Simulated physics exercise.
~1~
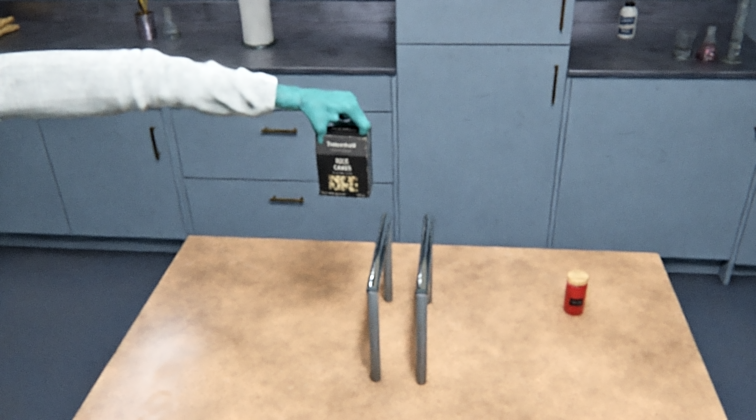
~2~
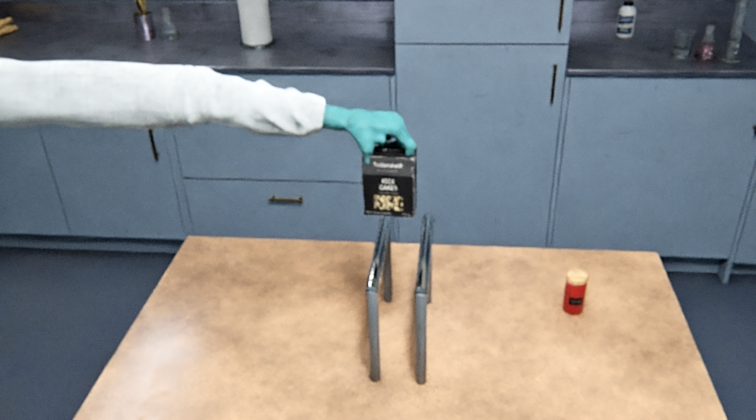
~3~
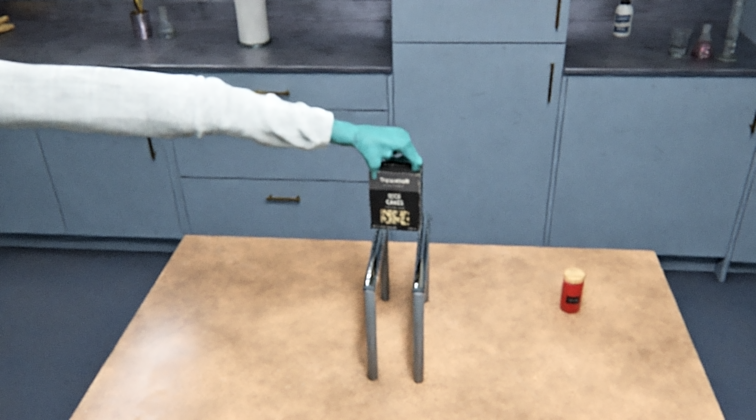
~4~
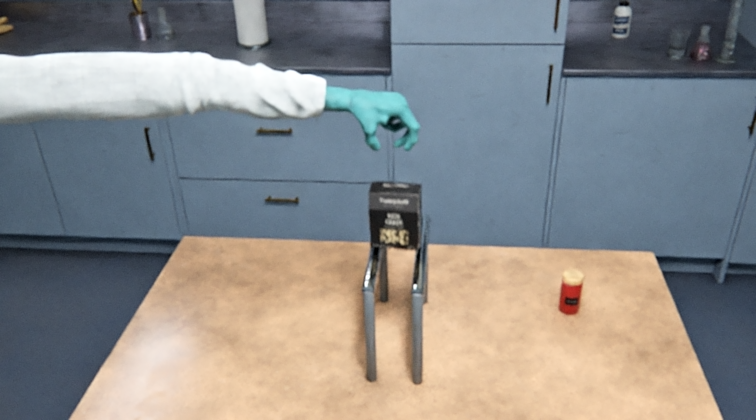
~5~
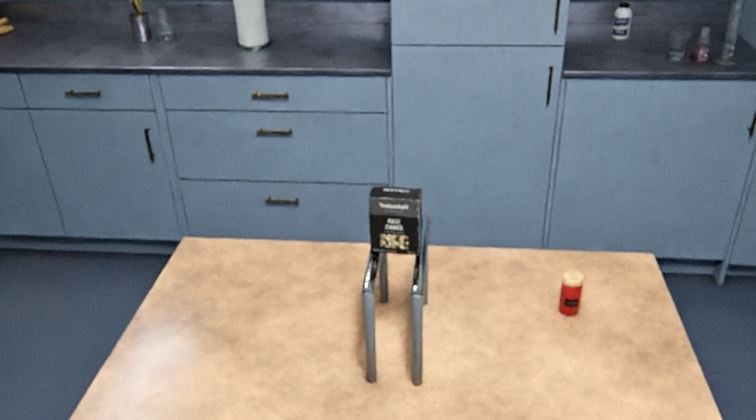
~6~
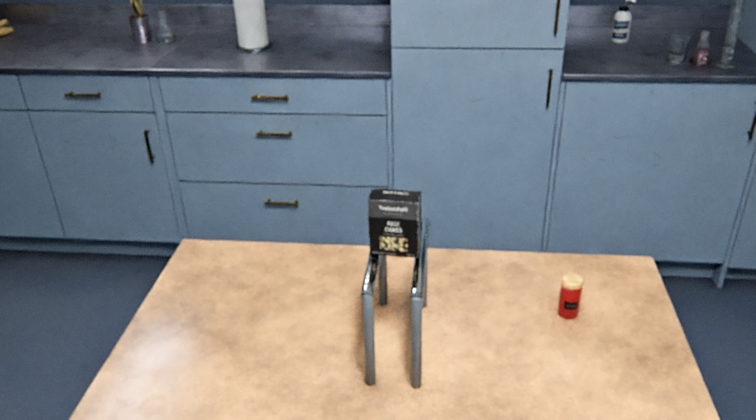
Kitchen table with a gloved hand lowering a black packet onto two metal supports and withdrawing, the packet staying upright on top.
